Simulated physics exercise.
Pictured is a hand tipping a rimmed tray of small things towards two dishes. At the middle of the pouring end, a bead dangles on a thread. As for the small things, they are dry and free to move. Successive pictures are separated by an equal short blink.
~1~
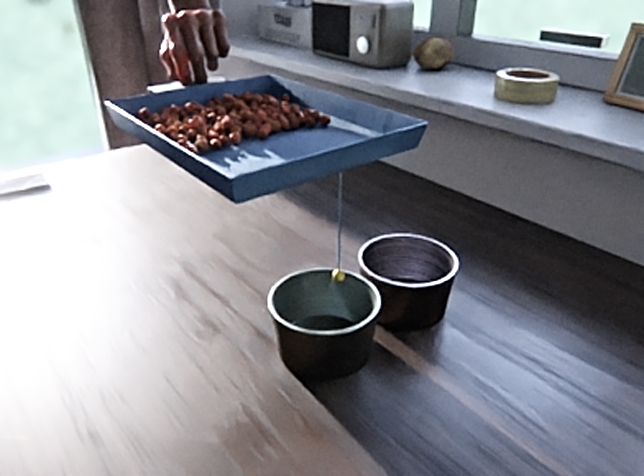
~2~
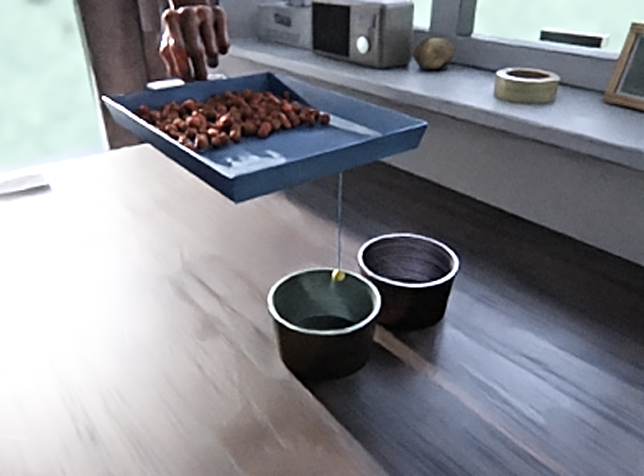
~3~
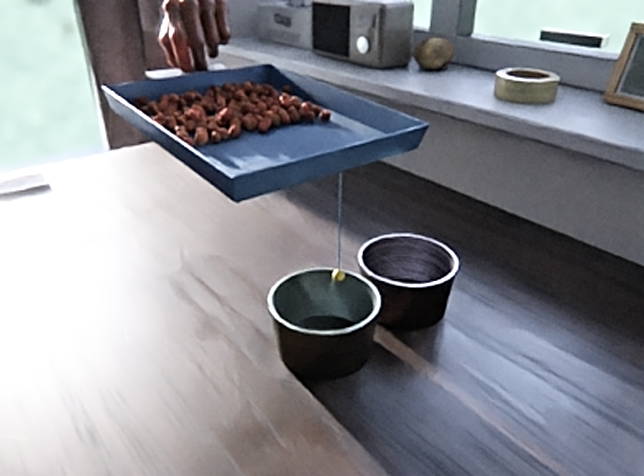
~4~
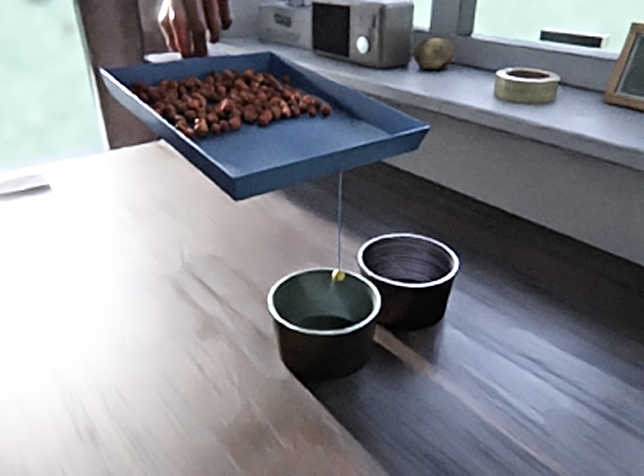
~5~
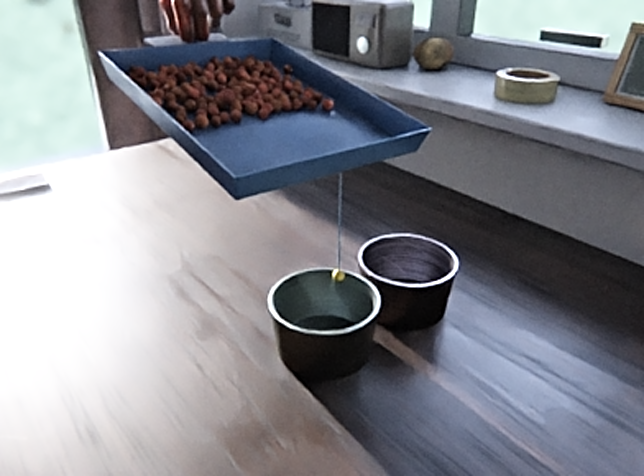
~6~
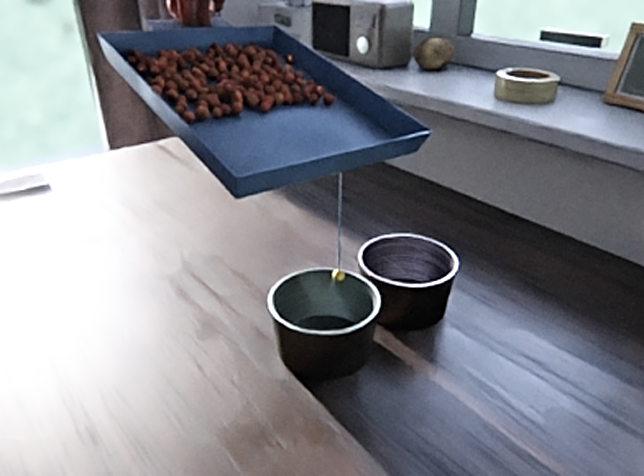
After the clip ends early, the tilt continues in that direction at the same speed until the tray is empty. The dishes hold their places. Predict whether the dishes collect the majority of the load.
They collect only a minority.
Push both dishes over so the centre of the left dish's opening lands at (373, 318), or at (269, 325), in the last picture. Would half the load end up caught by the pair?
Try 1: The greater share; try 2: A lesser share.
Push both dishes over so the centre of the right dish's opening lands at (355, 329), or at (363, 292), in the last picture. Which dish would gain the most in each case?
Result, try one: The dish further right; try two: The dish further right.
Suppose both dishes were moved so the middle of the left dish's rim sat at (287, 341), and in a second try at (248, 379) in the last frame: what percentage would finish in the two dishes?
It comes to roughly 50 per cent in one try and roughly 30 per cent in the next.
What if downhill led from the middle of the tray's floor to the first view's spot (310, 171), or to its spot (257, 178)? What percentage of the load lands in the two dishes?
In order, 10 in a hundred and 10 in a hundred.
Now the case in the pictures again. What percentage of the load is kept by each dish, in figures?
Left dish 0, right dish 30 %.
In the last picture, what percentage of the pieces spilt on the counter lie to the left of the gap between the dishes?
10 per cent, about.
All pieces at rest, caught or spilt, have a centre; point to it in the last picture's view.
About (427, 349).
Soon after the last picture, tray tipped steeply; all on the tray.
A little later, tray tipped right over; most on the tray; a stray few in the left dish; a stray few in the right dish; a small part outside both; a small part in the air.
Later still, tray tipped past a quarter turn; a small part in the left dish; about a quarter in the right dish; about two thirds outside both.
At rest, tray tipped past a quarter turn; a small part in the left dish; about a quarter in the right dish; about two thirds outside both.
